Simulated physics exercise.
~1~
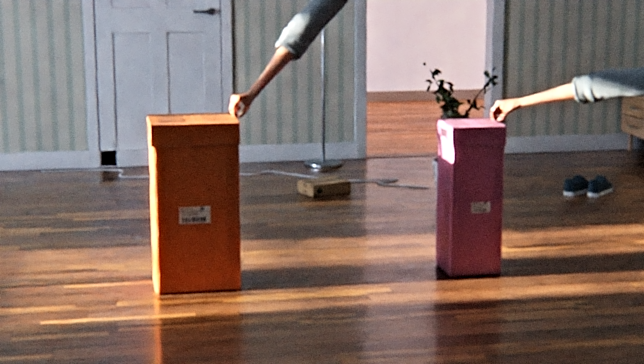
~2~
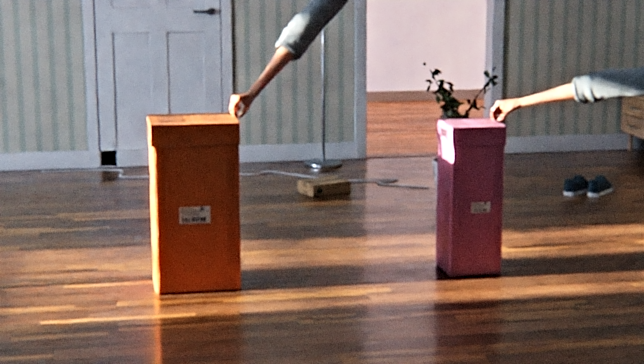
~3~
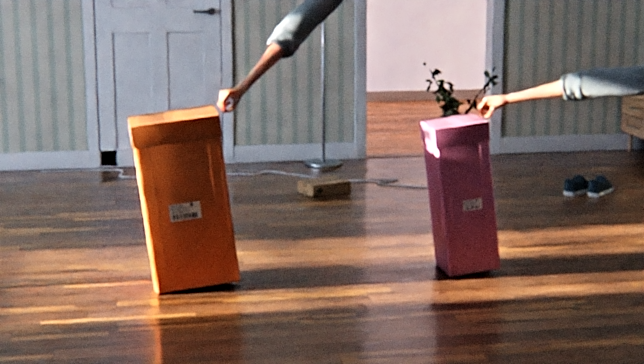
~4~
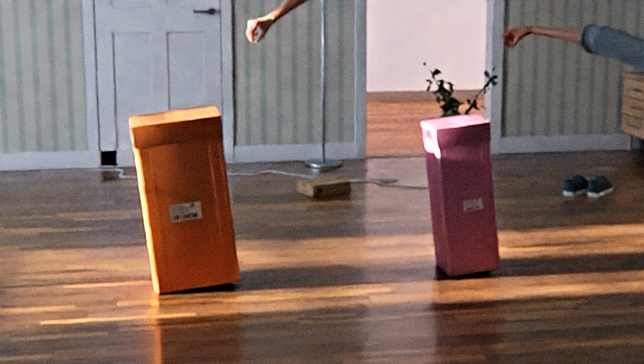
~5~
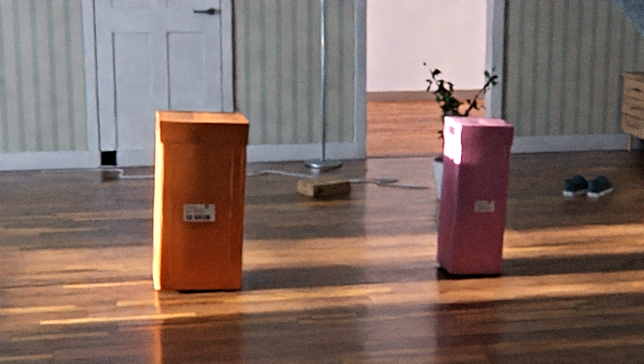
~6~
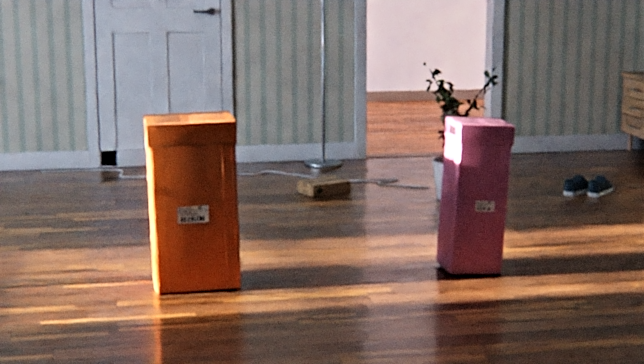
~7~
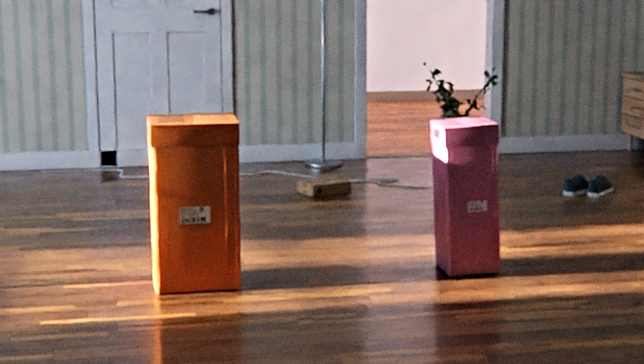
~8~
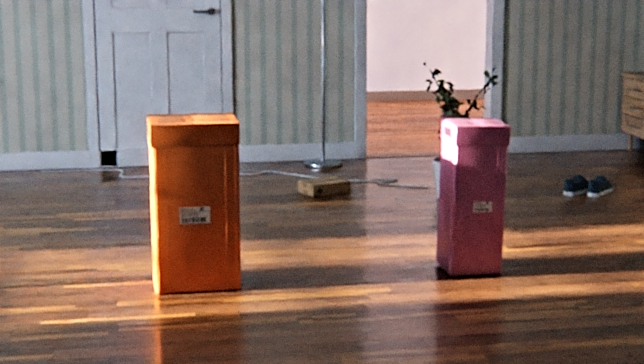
To begin with, a tall orange box and a smaller pink box stand upright on a glossy wooden floor, each with a hand resting at its top edge. The hands tip both boxes to the left, so that each leans on its lower edge. Then the hands let go and draw away while the boxes are still tilted. Both swing back to the right and wobble slightly from side to side, the arms now out of view. In the end, the orange box and the pink box both settle upright on their bases, close to where they began.
